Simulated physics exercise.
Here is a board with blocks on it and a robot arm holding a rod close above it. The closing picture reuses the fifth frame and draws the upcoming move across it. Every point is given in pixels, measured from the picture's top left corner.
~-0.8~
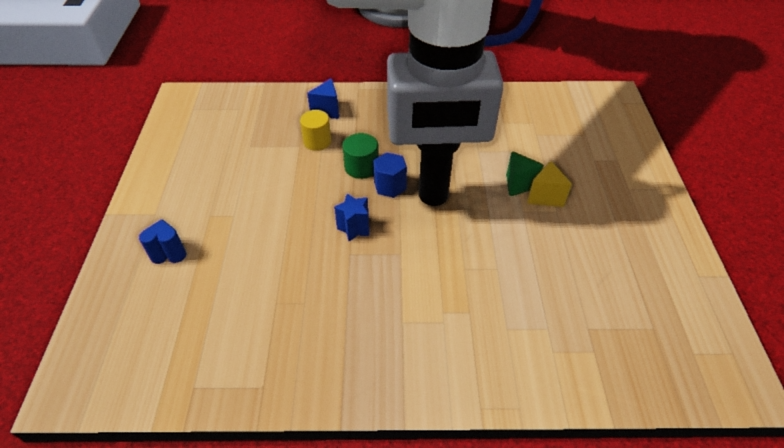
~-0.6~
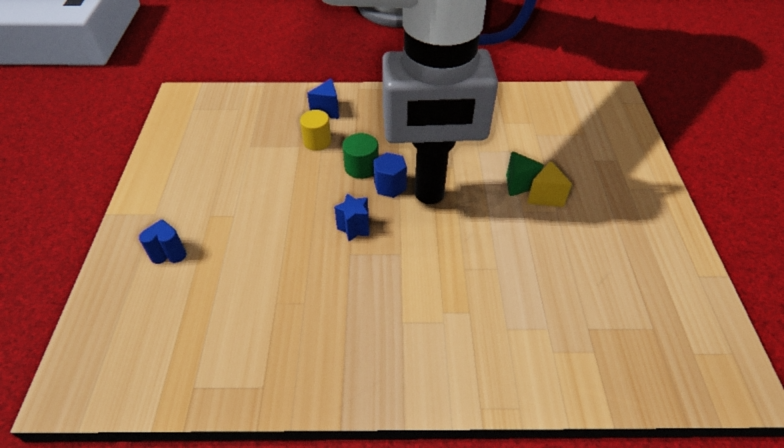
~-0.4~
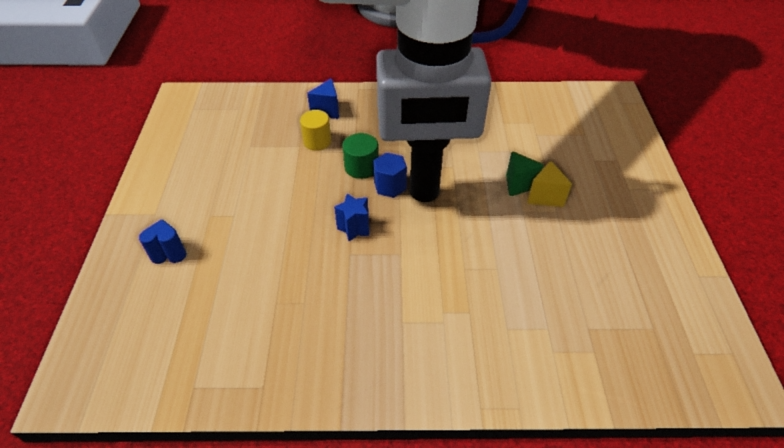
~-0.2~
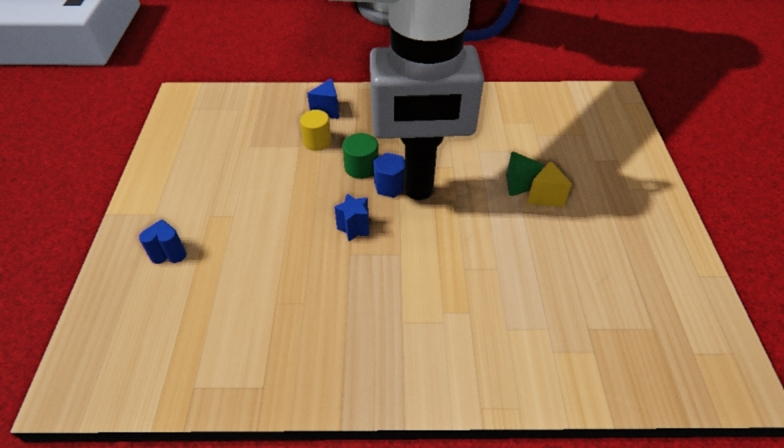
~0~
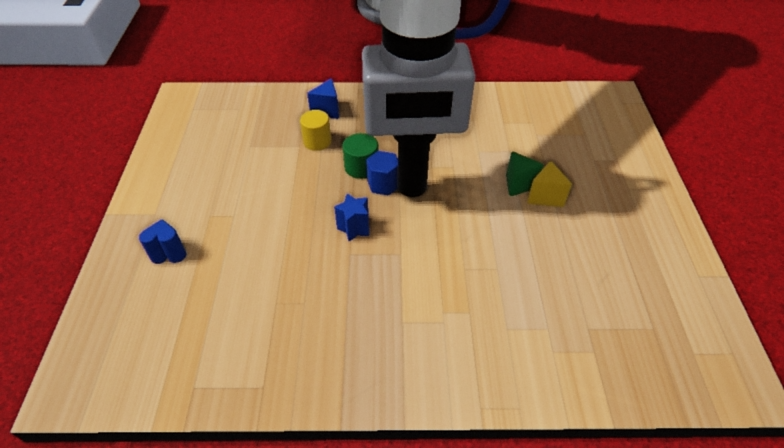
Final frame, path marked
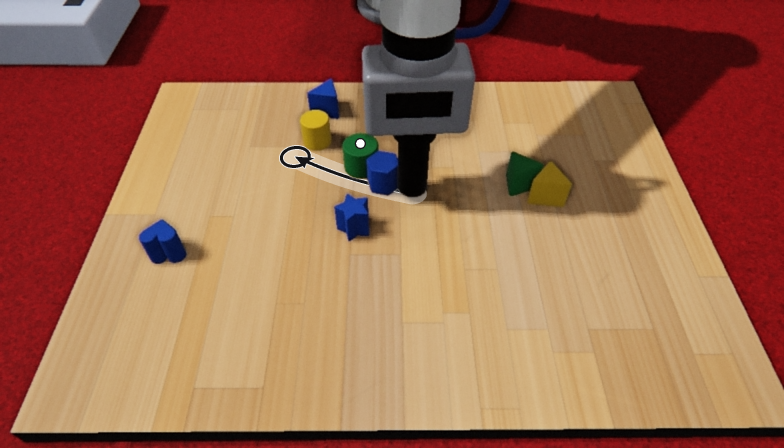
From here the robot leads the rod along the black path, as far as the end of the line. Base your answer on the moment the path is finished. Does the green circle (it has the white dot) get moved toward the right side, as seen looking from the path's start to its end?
I'd say yes.
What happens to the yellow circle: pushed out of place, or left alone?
From what I can tell, it won't keep its place.
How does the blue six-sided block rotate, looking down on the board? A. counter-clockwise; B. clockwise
A
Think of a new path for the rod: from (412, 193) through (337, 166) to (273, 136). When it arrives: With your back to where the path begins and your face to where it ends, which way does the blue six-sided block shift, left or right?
It's set to shift left.
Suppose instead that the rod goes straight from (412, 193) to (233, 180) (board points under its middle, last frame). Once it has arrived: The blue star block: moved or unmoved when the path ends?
The blue star block will stay where it stands.
Path on the board, from (412, 193) through (350, 178) to (295, 157); the dot is on the green circle.
The first path, step by step. One third of the way, rod (369, 177); green circle (337, 133); blue six-sided block (339, 155), turned 20° anticlockwise.
Two thirds of the way, rod (330, 165); yellow circle (311, 113); green circle (332, 127); blue six-sided block (297, 151), turned 60° anticlockwise.
At the end, rod (294, 150); yellow circle (309, 109); blue star block in place; green circle (330, 124); blue six-sided block (266, 148), turned 130° anticlockwise.
